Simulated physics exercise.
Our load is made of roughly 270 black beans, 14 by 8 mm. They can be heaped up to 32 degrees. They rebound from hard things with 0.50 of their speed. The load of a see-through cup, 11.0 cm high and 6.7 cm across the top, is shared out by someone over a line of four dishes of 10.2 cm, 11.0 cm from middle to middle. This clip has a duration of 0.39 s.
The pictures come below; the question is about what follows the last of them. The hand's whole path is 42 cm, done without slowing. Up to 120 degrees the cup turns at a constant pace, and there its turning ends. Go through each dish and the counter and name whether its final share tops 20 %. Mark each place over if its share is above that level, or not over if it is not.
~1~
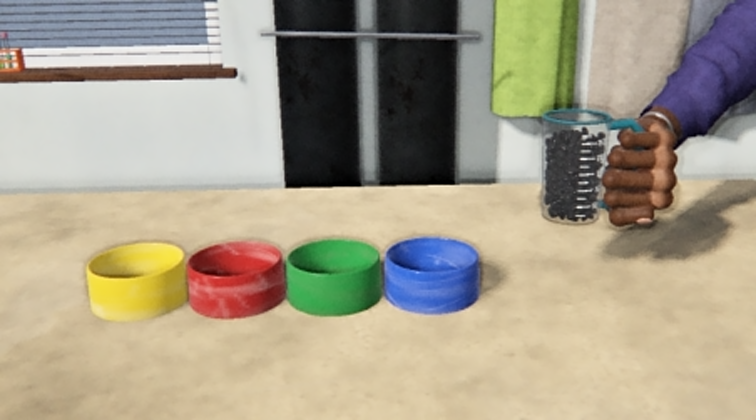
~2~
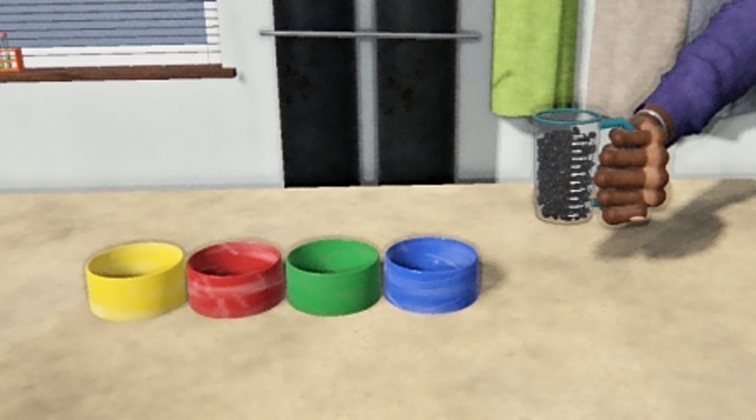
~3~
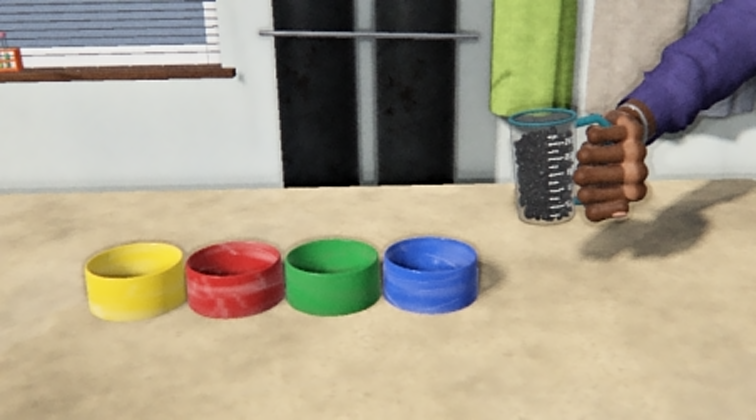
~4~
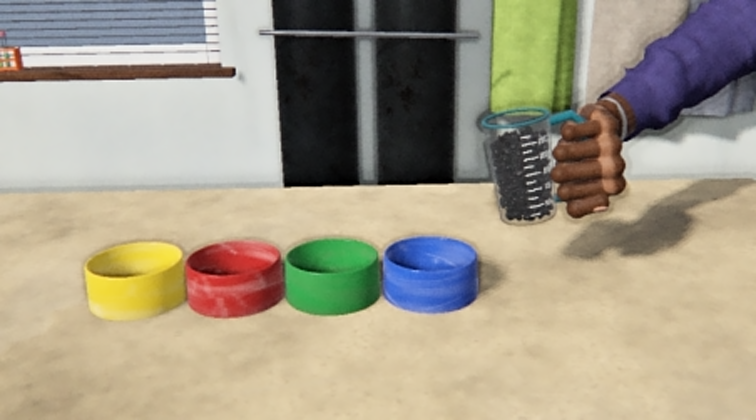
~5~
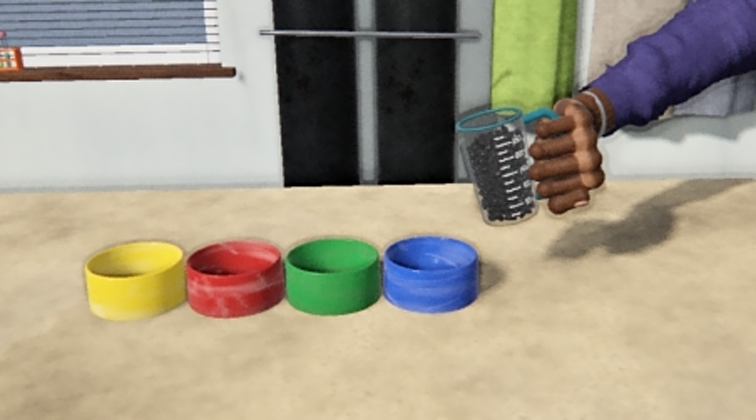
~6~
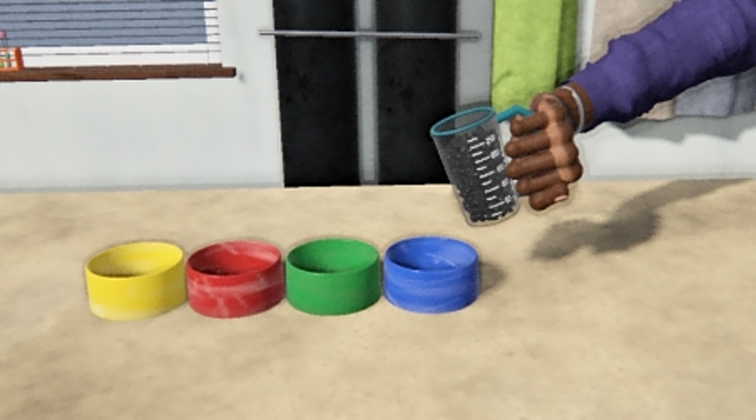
Red: Not over, blue: Not over, green: Not over, yellow: Over, counter: Not over.
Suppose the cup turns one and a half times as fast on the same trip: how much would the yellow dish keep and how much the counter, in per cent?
The yellow dish 100, the counter 0.
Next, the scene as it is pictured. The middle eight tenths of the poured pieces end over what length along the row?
Some 6 cm.
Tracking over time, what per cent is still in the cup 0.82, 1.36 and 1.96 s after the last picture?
First 100, then 90, then 15 per cent.
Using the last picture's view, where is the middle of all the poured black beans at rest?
Resting centre estimate: Around (134, 278).
Then, 0.82 s after the last picture, tilt 66 degrees; cup holds 100 %.
Then, 1.36 s after the last picture, tilt 97 degrees; cup holds 90 %, yellow 5 %.
Then, 1.96 s after the last picture, tilt 120 degrees; cup holds 15 %, yellow 85 %.
In the end, red 0 %, blue 0 %, green 0 %, yellow 100 %, counter 0 %.
